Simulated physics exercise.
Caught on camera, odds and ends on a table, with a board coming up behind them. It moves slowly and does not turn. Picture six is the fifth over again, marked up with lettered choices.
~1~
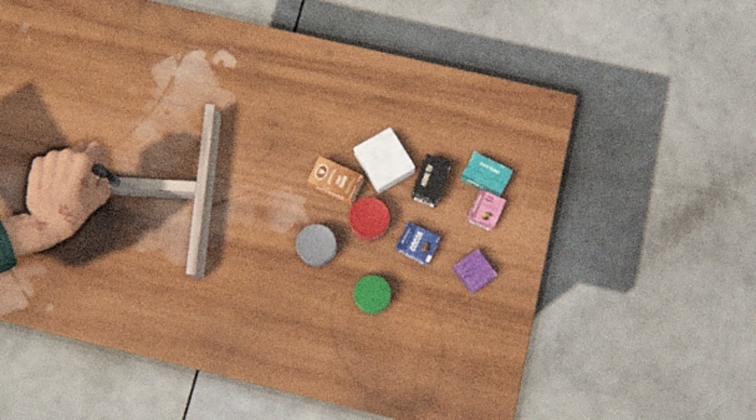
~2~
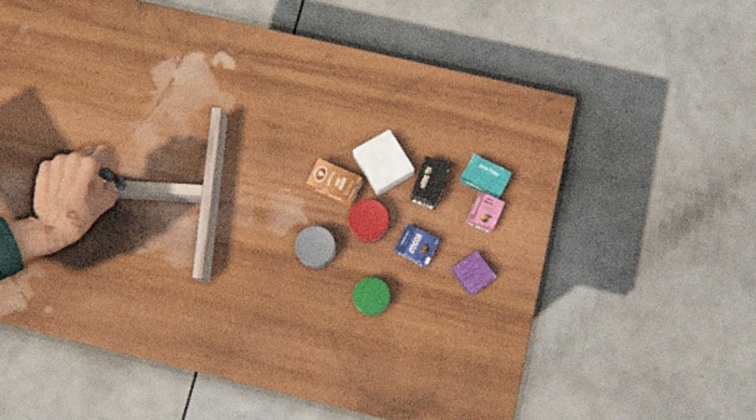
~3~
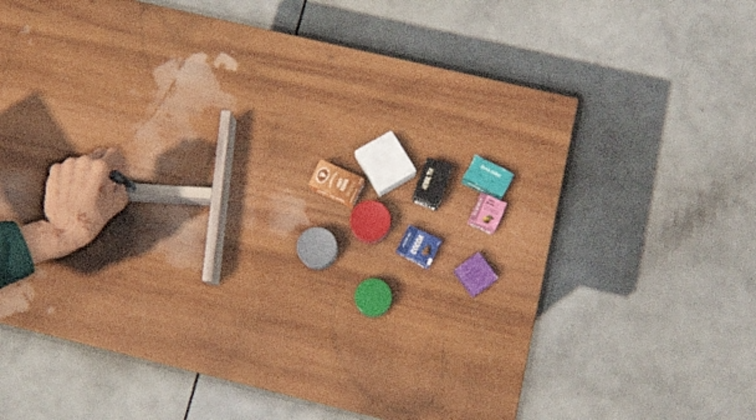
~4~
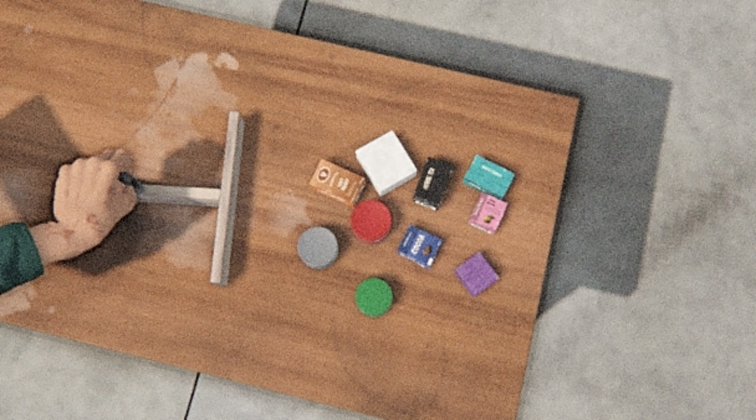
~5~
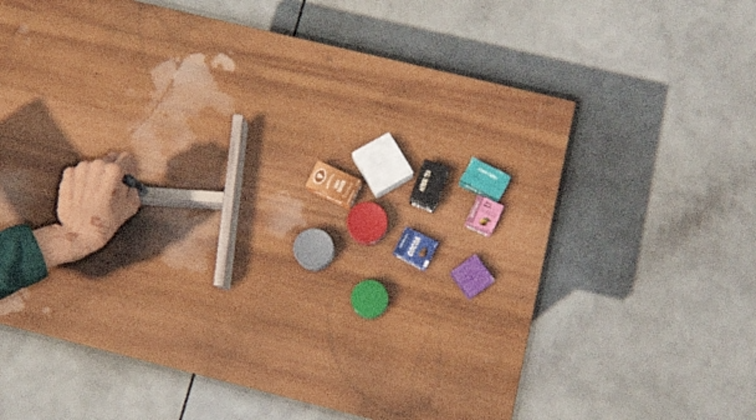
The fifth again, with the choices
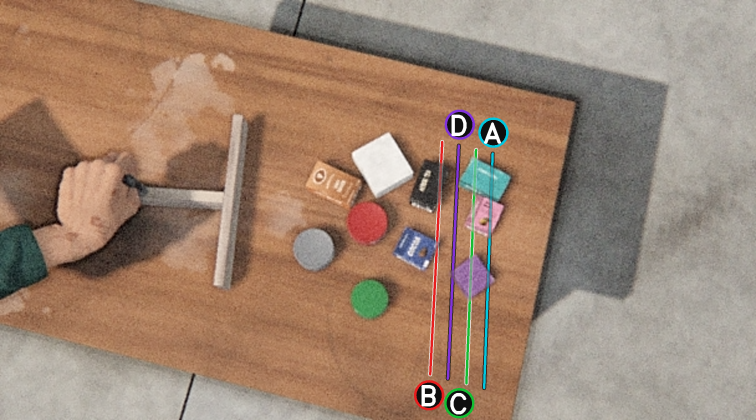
A hand gripping a handled board slid it slowly to the right across a wooden table, without turning it, while the small boxes, round tubs and white block on the right stayed where they were.
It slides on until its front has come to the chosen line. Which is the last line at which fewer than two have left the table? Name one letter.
It should halt at C.
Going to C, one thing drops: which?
It is the turquoise packet.
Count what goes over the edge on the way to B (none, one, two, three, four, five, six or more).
The count is none.
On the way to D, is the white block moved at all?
By then, yes.
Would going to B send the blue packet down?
No.
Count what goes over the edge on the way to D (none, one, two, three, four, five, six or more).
By then, none.
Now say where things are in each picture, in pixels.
Grey jar (317, 246); black packet (431, 181); purple block (474, 271), in the first picture.
Board (207, 191); red tub (369, 222), in the second picture.
Board (216, 193); turquoise packet (487, 179), in the third picture.
Board (225, 195); pink box (487, 213), in the fourth picture.
Board (229, 198); orange packet (334, 185); grey jar (315, 250); black packet (429, 186), in the fifth picture.
On the marked copy, A at (489, 267); B at (436, 254); C at (471, 263); D at (454, 258).
Taking C. A third of the way, board (316, 219); white block (391, 161); grey jar (340, 253).
Two thirds of the way, board (404, 240); turquoise packet (513, 180); pink box (500, 222).
When it is over, board (471, 257); turquoise packet over the edge; purple block (523, 319); one fallen.
As for the rest, A drops four; B is within the limit but short; D is within the limit but short.
